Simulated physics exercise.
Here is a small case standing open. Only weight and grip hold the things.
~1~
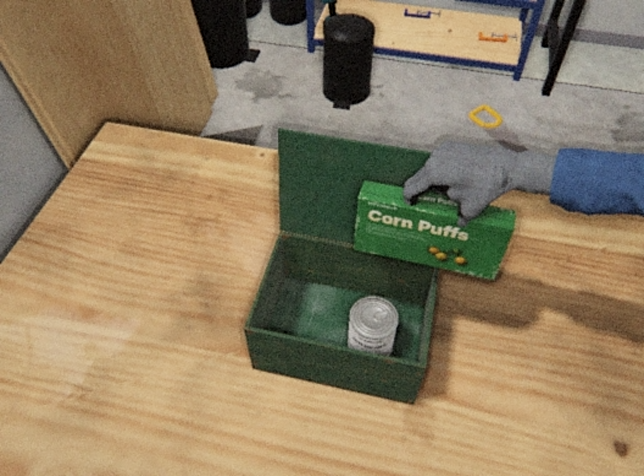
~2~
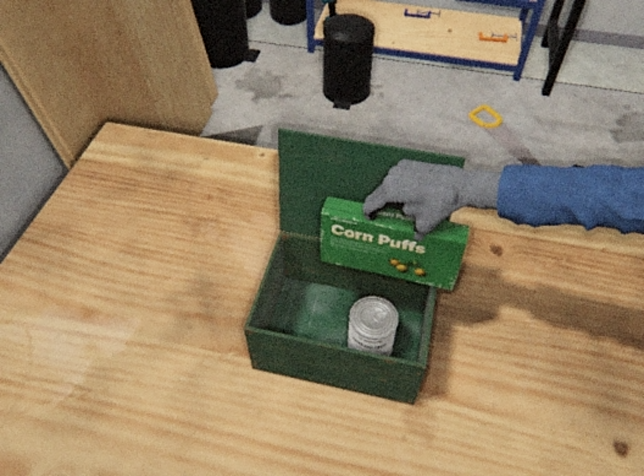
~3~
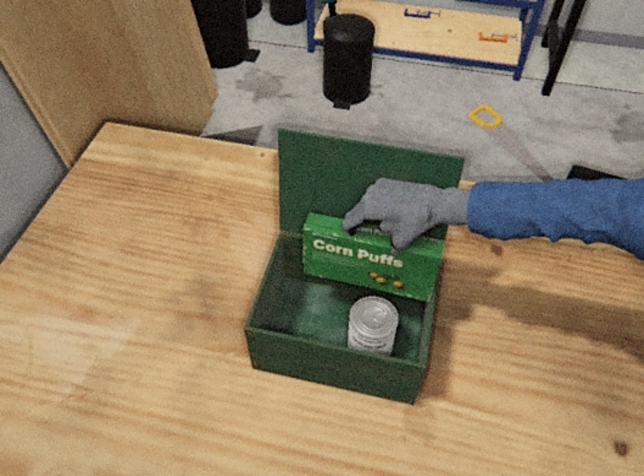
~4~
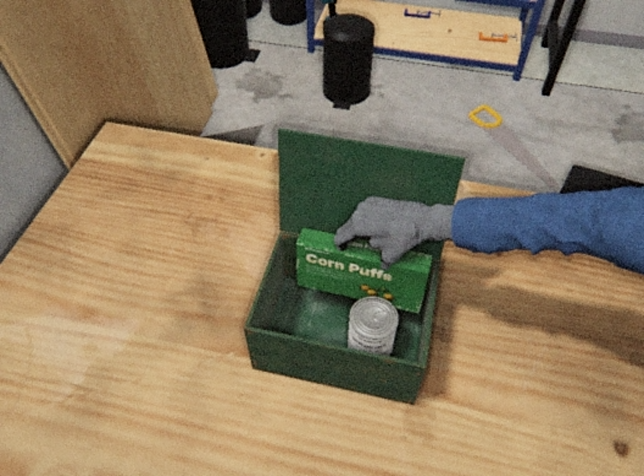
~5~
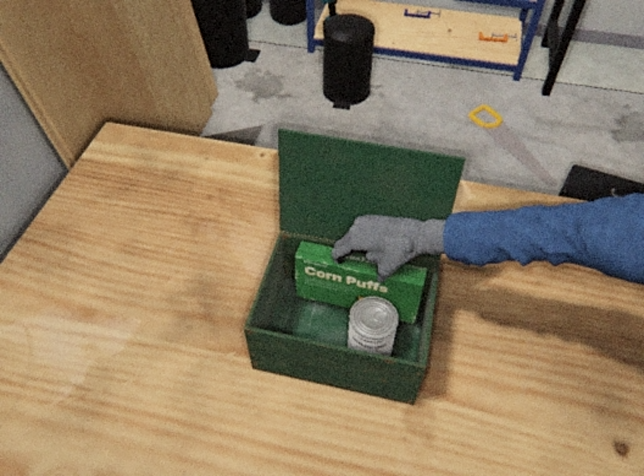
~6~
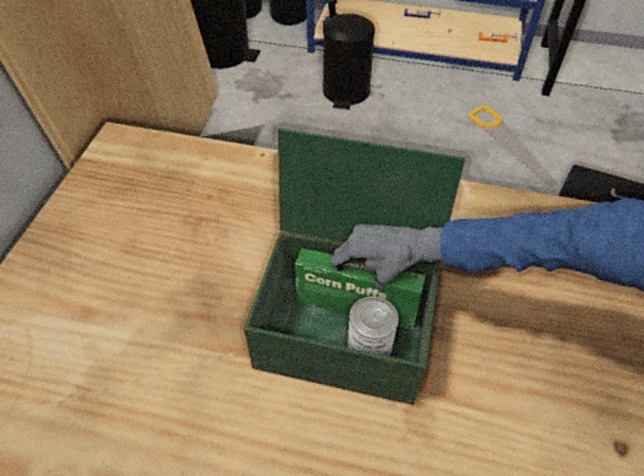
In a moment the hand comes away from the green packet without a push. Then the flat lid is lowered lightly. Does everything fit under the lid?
As it turns out, it sits on the rim.
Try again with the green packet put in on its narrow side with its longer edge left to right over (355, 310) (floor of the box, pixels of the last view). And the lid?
Then it sits on the rim.
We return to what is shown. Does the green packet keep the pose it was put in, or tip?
It stays as placed.
Then, 1.40 s later than the last frame, lid 72° above the rim.
Then, 1.90 s later than the last frame, lid 35° above the rim.
When it is over, lid shut; both as before. End places, in pixels of the last picture, green packet near (358, 289).
